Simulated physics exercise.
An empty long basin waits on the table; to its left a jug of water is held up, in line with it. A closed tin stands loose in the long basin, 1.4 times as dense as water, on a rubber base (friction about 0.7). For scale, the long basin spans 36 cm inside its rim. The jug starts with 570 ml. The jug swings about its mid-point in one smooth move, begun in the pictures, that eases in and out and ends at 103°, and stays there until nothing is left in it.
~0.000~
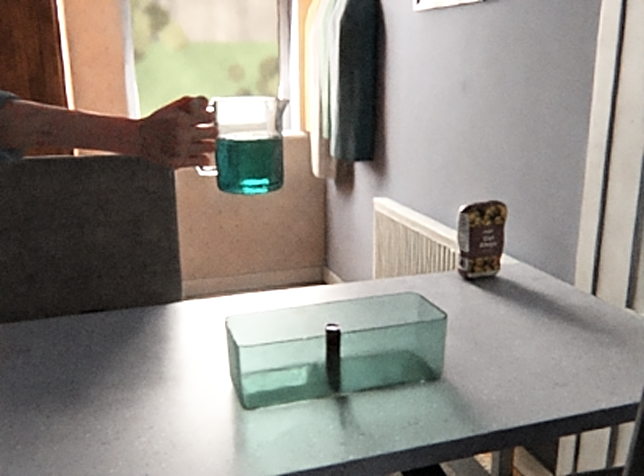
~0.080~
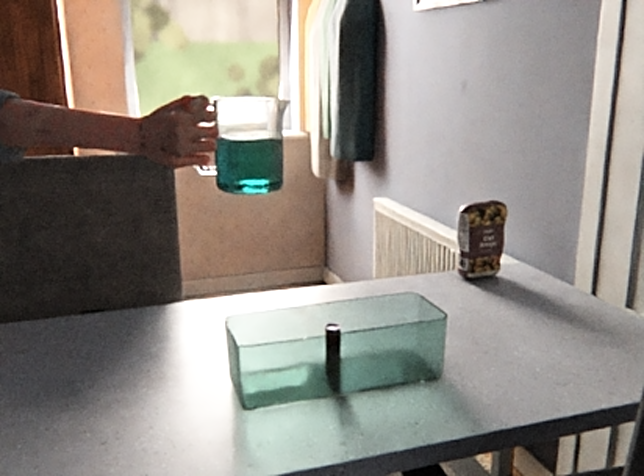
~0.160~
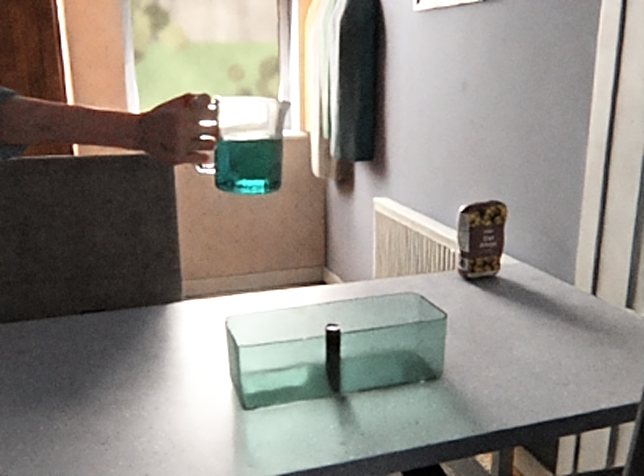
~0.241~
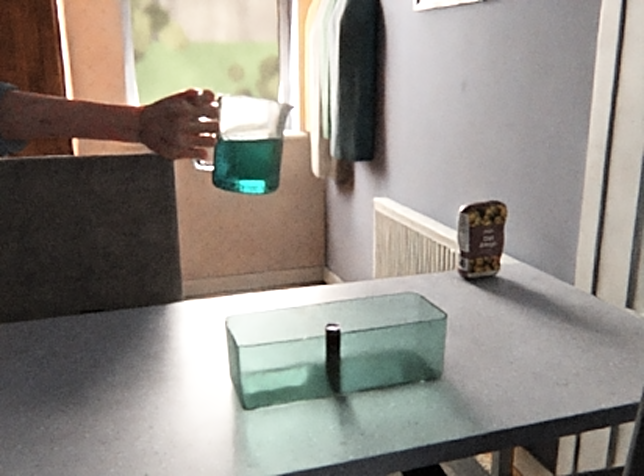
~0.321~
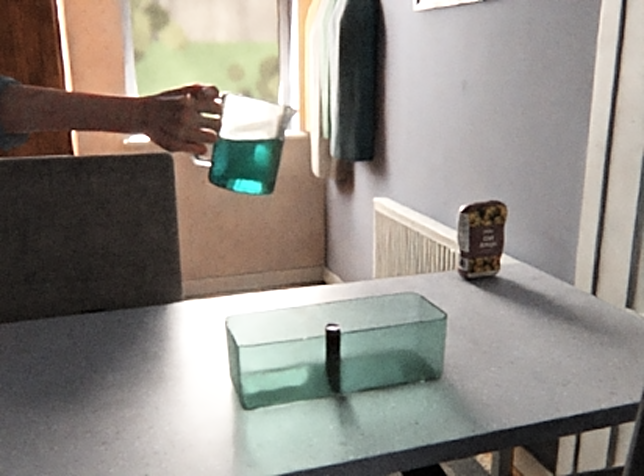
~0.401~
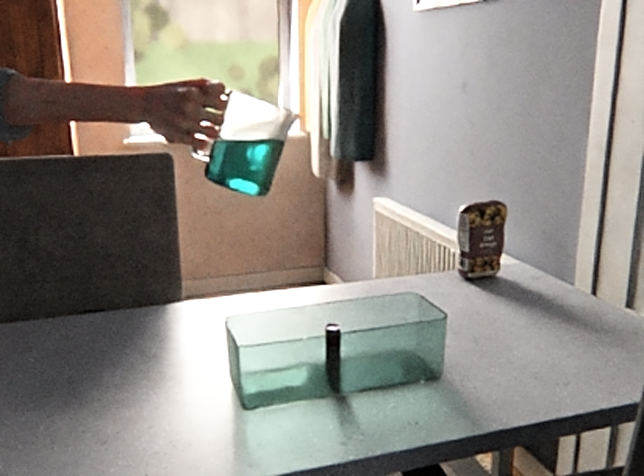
In this clip, a hand holds a glass jug of teal liquid above and to the left of a long, clear green basin with a small dark upright object, then gradually tilts the jug to the right.
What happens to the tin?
The tin keeps standing.
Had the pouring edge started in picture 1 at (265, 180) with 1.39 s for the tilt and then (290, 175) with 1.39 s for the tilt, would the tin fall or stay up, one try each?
First it topples; then it remains upright.
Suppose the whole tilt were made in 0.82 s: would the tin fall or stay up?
Then it stays up.
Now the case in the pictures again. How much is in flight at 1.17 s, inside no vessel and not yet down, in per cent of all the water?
Near 38 in a hundred.
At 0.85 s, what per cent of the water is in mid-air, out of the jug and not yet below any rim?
Some 5 per cent.
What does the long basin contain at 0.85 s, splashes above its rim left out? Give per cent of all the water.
Near 0 in a hundred.
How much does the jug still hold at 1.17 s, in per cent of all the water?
Some 42 per cent.
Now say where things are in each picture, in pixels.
In the first frame, it leans 0°; its right rim is at (290, 99); the water meets the walls at (216, 138) and (279, 136); the long basin's rim runs from (230, 332) to (432, 305); the tin's top is at (333, 329).
In the second frame, it leans 1°; its right rim is at (291, 100); the water meets the walls at (217, 138) and (278, 135).
In the third frame, it leans 3°; its right rim is at (293, 102); the water meets the walls at (217, 138) and (279, 136).
In the fourth frame, it leans 7°; its right rim is at (295, 105); the water meets the walls at (216, 139) and (279, 136).
In the fifth frame, it leans 13°; its right rim is at (299, 110); the water meets the walls at (216, 140) and (280, 136).
In the sixth frame, it leans 20°; its right rim is at (302, 116); the water meets the walls at (216, 140) and (282, 137).
After 0.85 s the tilt is 69° and 95 per cent is still to pour; the tin stands where it began.
After 1.17 s the tilt is 97° and 42 per cent is still to pour; the tin stands where it began.
After 1.52 s the tilt is 103° and 6 per cent is still to pour; the tin stands where it began.
After 1.89 s the tilt is 103° and 0 per cent is still to pour; the tin stands where it began.
In the end the tin stands where it began.
